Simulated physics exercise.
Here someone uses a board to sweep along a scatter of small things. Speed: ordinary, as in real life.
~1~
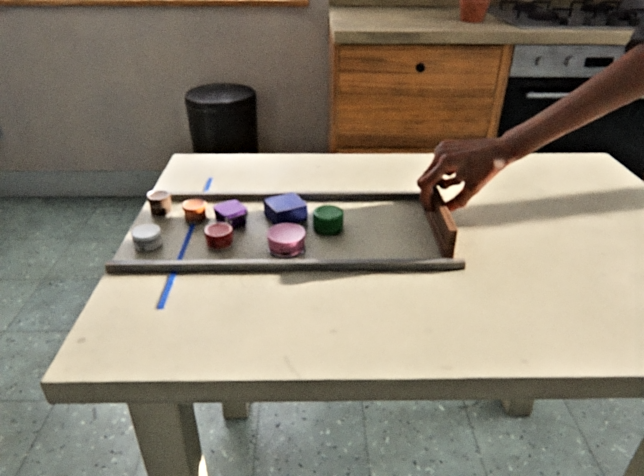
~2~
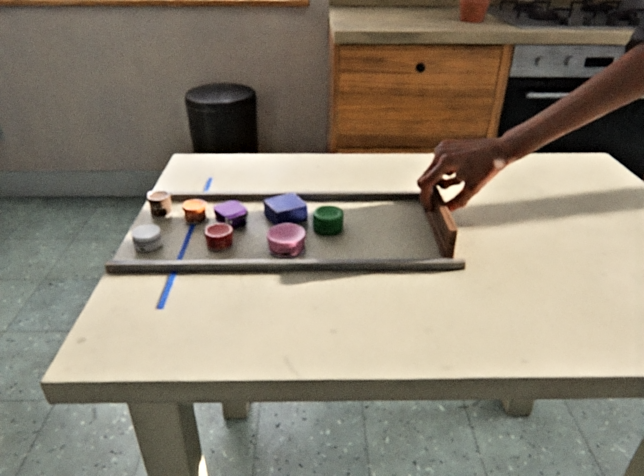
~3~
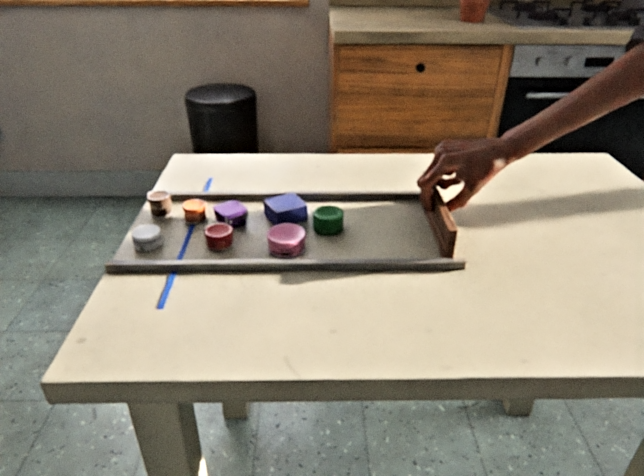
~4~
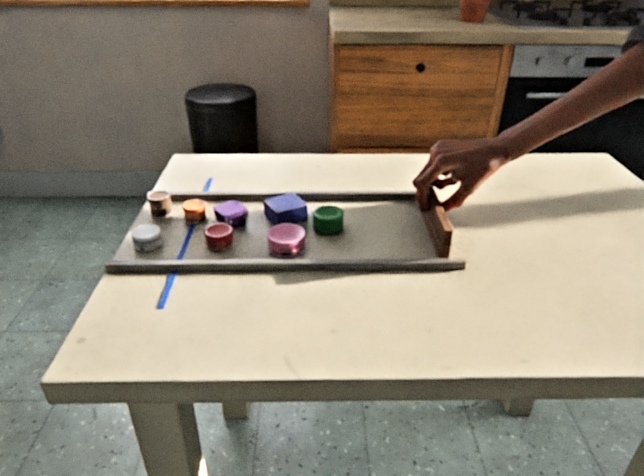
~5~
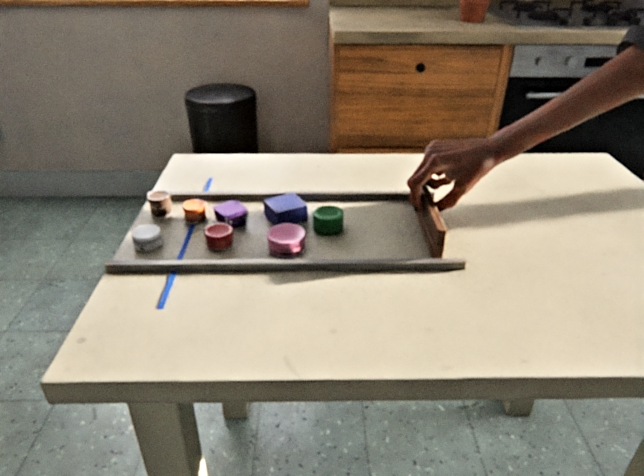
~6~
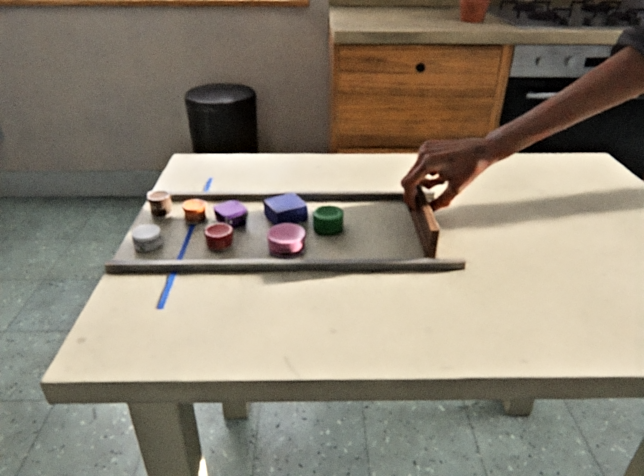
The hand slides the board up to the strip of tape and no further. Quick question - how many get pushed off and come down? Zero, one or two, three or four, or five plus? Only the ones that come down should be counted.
Missing: Below three, above nil.
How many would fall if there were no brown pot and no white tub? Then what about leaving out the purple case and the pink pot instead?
That makes 0 fallen, then 0 fallen in the other try.
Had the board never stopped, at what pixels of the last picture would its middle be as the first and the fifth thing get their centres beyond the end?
Its middle is around (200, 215) and later (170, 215).
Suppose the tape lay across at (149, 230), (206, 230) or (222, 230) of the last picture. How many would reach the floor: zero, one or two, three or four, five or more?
Going through the tapes in order, the count is five or more, then not one, then none at all.
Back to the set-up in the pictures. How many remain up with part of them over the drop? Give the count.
Count: 0.
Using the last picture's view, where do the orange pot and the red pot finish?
First at (152, 206); second at (143, 236).
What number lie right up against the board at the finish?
I count 3 of them.
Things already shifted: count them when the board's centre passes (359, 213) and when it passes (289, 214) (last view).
One spot: 0. Other spot: 3.
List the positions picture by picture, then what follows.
The first picture shows brown pot (160, 204); white tub (147, 238); orange pot (195, 212); board (437, 213); tape (191, 230).
The second picture shows white tub (147, 238); blue block (285, 210).
The third picture shows orange pot (195, 212); green lid (328, 220).
The fourth picture shows brown pot (160, 204); board (433, 213).
The fifth picture shows white tub (147, 238); purple case (231, 215).
The sixth picture shows brown pot (160, 204); white tub (147, 238); orange pot (195, 212); board (420, 213); tape (191, 230).
Soon after, none off yet; brown pot at rest near (160, 204); white tub at rest near (147, 238); orange pot at rest near (195, 212).
In the end, the number that fall off is one or two; gone, white tub and brown pot.
